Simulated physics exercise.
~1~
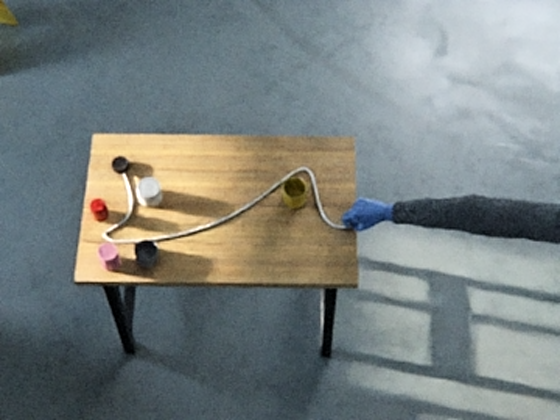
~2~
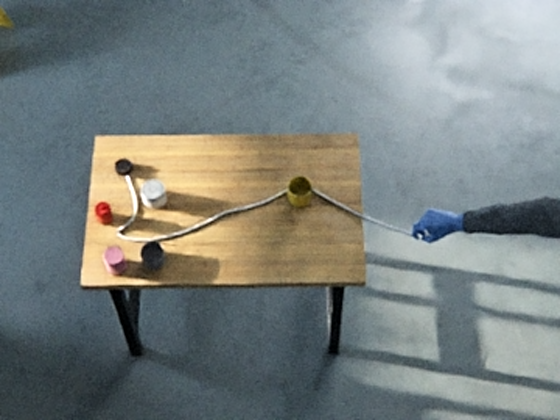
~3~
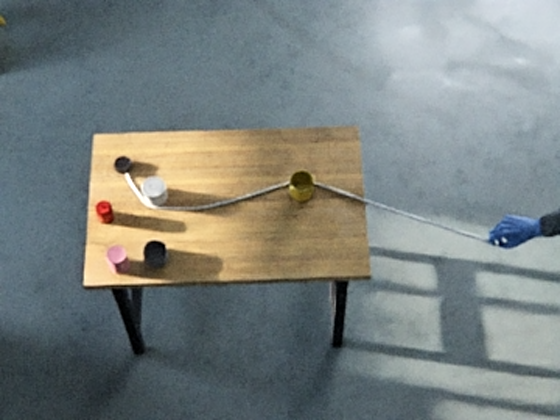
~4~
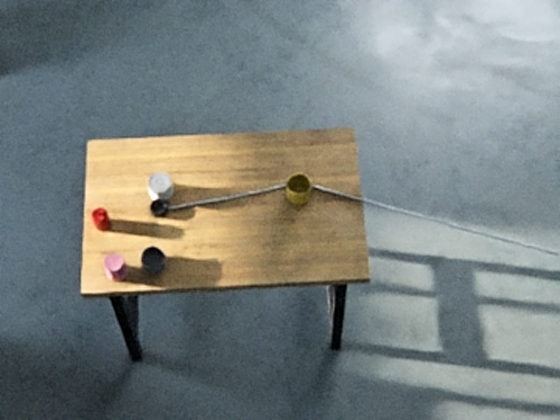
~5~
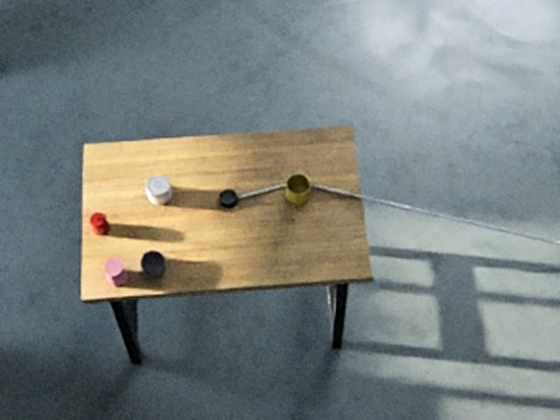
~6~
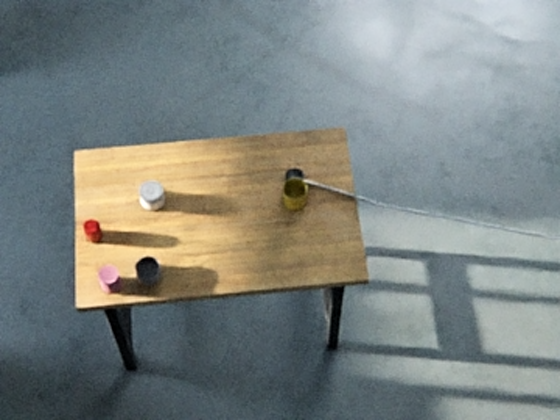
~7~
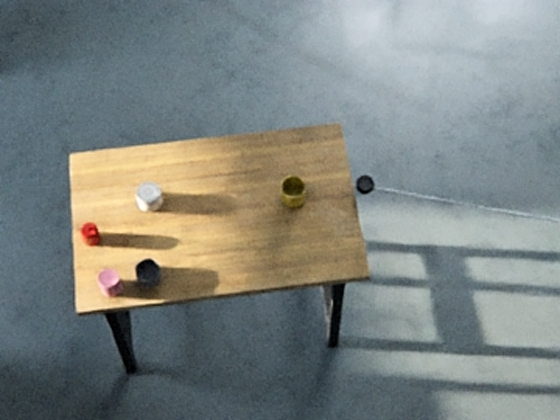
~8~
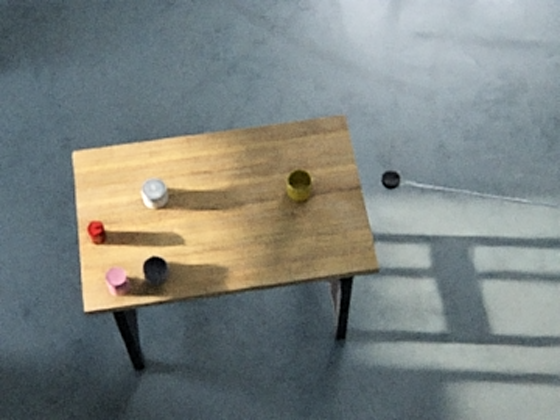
A black lamp base was pulled rightwards across a wooden table by its pale cord, drawn by a blue-gloved hand, brushing by the white tin and passing behind the yellow mug before leaving the right edge, while the other containers stayed standing on top.
